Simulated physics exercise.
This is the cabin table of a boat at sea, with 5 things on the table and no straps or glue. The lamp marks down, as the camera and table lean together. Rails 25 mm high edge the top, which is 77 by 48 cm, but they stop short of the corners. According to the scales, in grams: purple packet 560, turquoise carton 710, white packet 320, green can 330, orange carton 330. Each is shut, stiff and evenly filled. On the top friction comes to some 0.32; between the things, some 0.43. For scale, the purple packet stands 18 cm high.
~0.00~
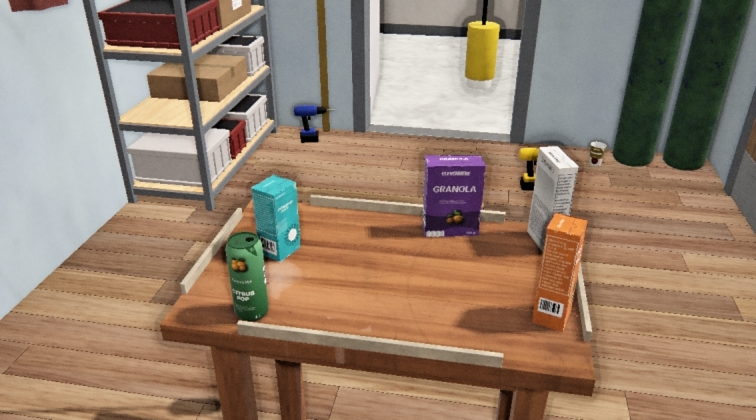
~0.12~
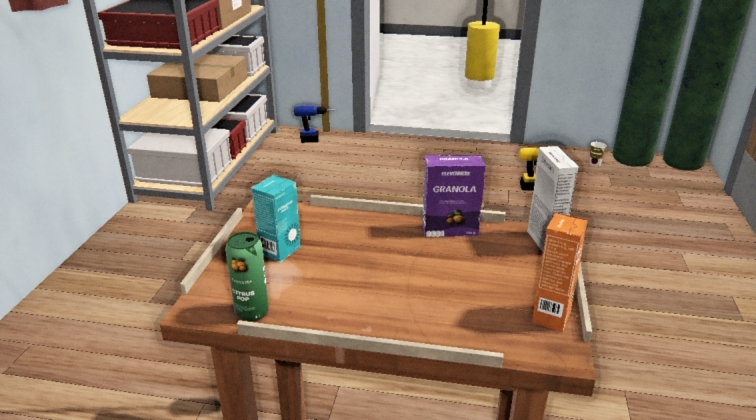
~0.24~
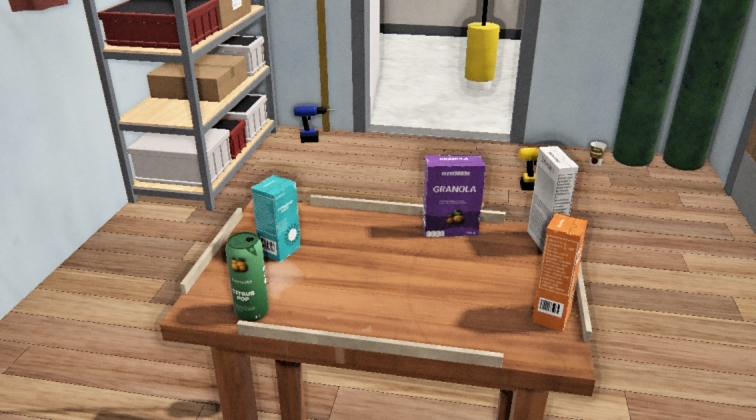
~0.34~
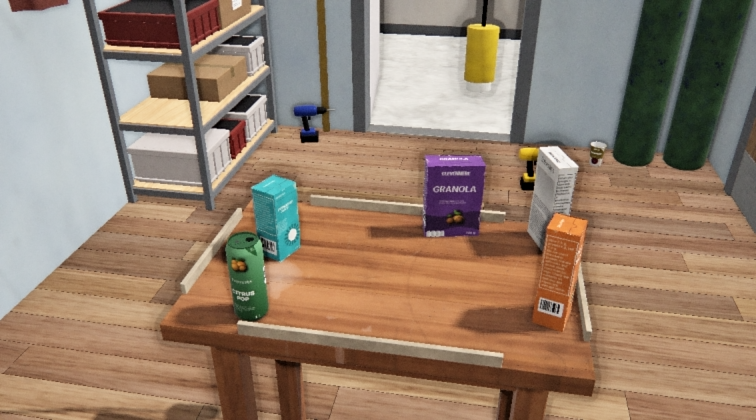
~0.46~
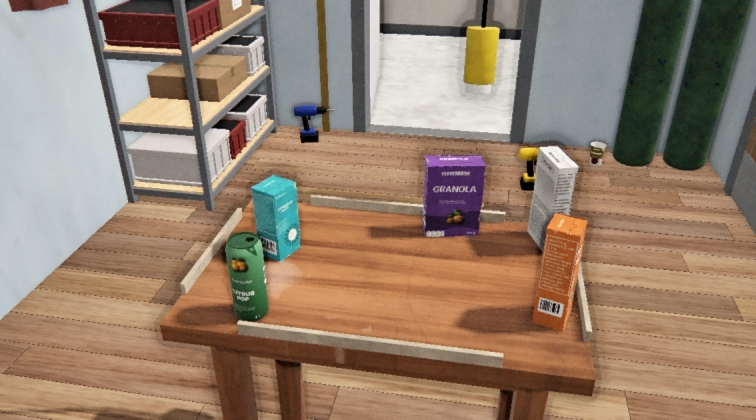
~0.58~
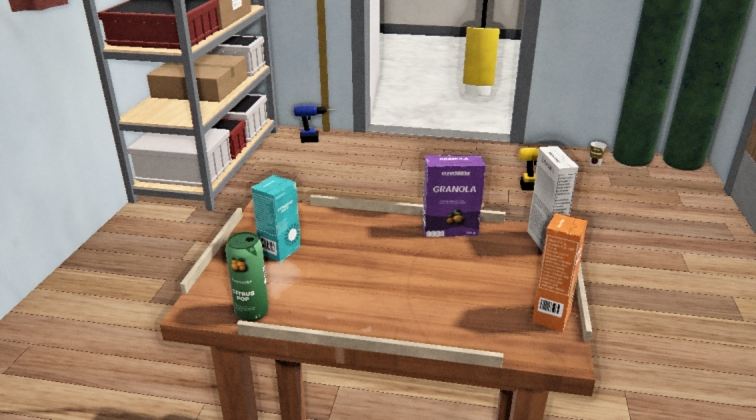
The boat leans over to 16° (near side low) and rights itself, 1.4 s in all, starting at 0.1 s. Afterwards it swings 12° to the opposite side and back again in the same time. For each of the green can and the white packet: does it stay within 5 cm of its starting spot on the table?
Green can: Yes; white packet: Yes.
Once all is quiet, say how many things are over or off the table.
Total: 0.
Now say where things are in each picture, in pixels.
In the first frame, boat level; green can (248, 278); white packet (551, 201).
In the second frame, boat level; orange carton (559, 273); purple packet (452, 197).
In the third frame, floor tilted 2°, near side down; turquoise carton (277, 219); orange carton (559, 273).
In the fourth frame, floor tilted 4°, near side down; purple packet (452, 197); turquoise carton (277, 219).
In the fifth frame, floor tilted 8°, near side down; orange carton (559, 273); purple packet (452, 197).
In the sixth frame, floor tilted 12°, near side down; green can (248, 278); white packet (551, 201).
By 1.18 s, floor tilted 7°, near side down.
By 1.98 s, floor tilted 9°, far side down.
By 2.88 s, boat level.
When it is over (3.4 s), all 5 within 5 cm of the start. In the last view, green can near (248, 278), white packet near (551, 201).
